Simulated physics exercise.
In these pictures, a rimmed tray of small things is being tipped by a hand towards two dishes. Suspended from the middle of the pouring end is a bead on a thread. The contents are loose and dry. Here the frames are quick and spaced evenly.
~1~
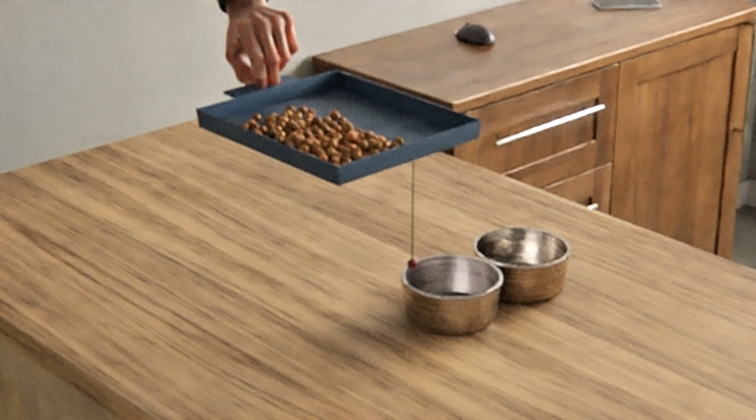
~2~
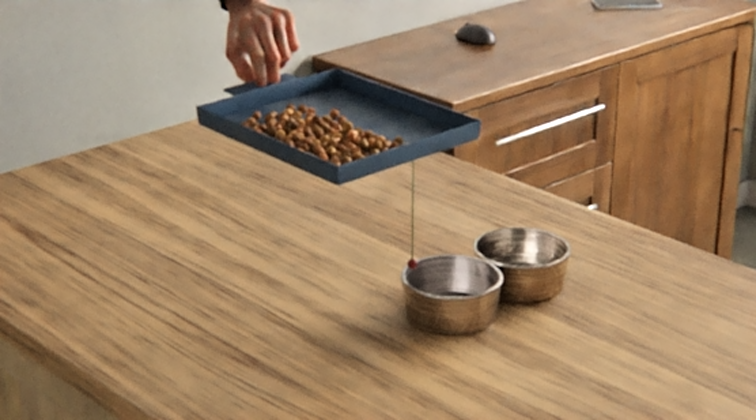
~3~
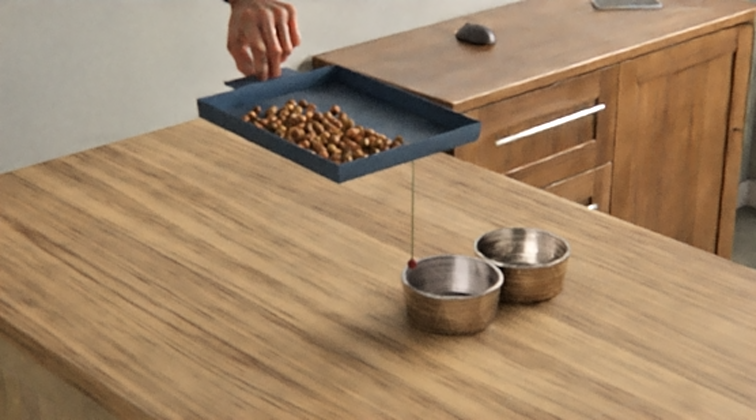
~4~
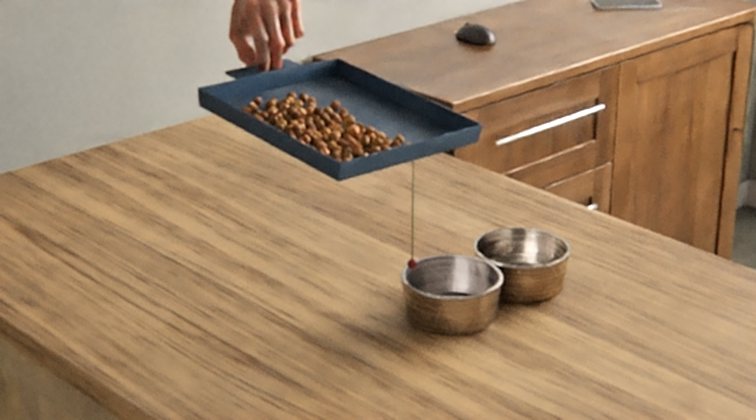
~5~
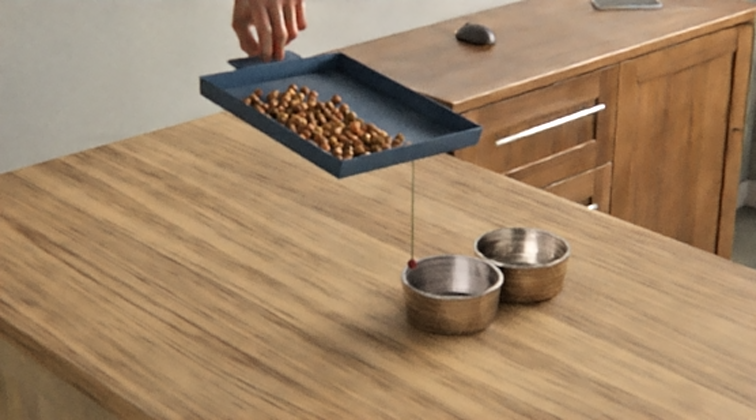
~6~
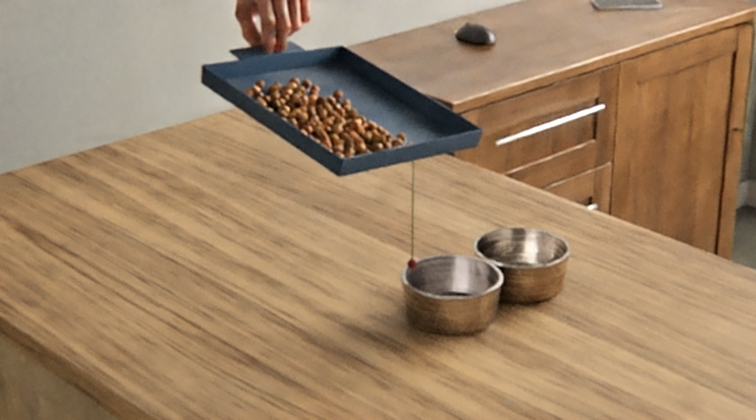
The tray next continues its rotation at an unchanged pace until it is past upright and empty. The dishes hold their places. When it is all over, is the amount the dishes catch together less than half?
No: The greater share ends up in the dishes.
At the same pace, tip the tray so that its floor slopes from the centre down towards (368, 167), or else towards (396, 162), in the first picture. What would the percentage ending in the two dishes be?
Shares, approx.: 0 %, then 20 %.
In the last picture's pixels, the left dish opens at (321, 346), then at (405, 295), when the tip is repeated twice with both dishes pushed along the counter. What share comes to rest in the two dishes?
Around 0 and then 80 per cent.
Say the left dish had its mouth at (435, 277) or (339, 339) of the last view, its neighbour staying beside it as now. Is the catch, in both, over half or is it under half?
The first try: Above a half. The second: Below a half.
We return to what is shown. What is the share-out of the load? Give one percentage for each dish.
Result - left dish: 50 %; right dish: 20 %.
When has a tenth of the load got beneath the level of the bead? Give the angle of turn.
That would be about 105 degrees from level.
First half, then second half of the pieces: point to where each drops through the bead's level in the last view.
Near (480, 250) to start, and near (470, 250) afterwards.
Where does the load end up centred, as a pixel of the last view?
Close to (469, 298), more or less.
Shortly afterwards, tray tipped steeply; the whole lot on the tray.
Next, tray tipped right over; the whole lot on the tray.
Some moments later, tray tipped past a quarter turn; near half in the left dish; near a quarter in the right dish; near a quarter outside both.
In the end, tray tipped past a quarter turn; near half in the left dish; near a quarter in the right dish; near a quarter outside both.
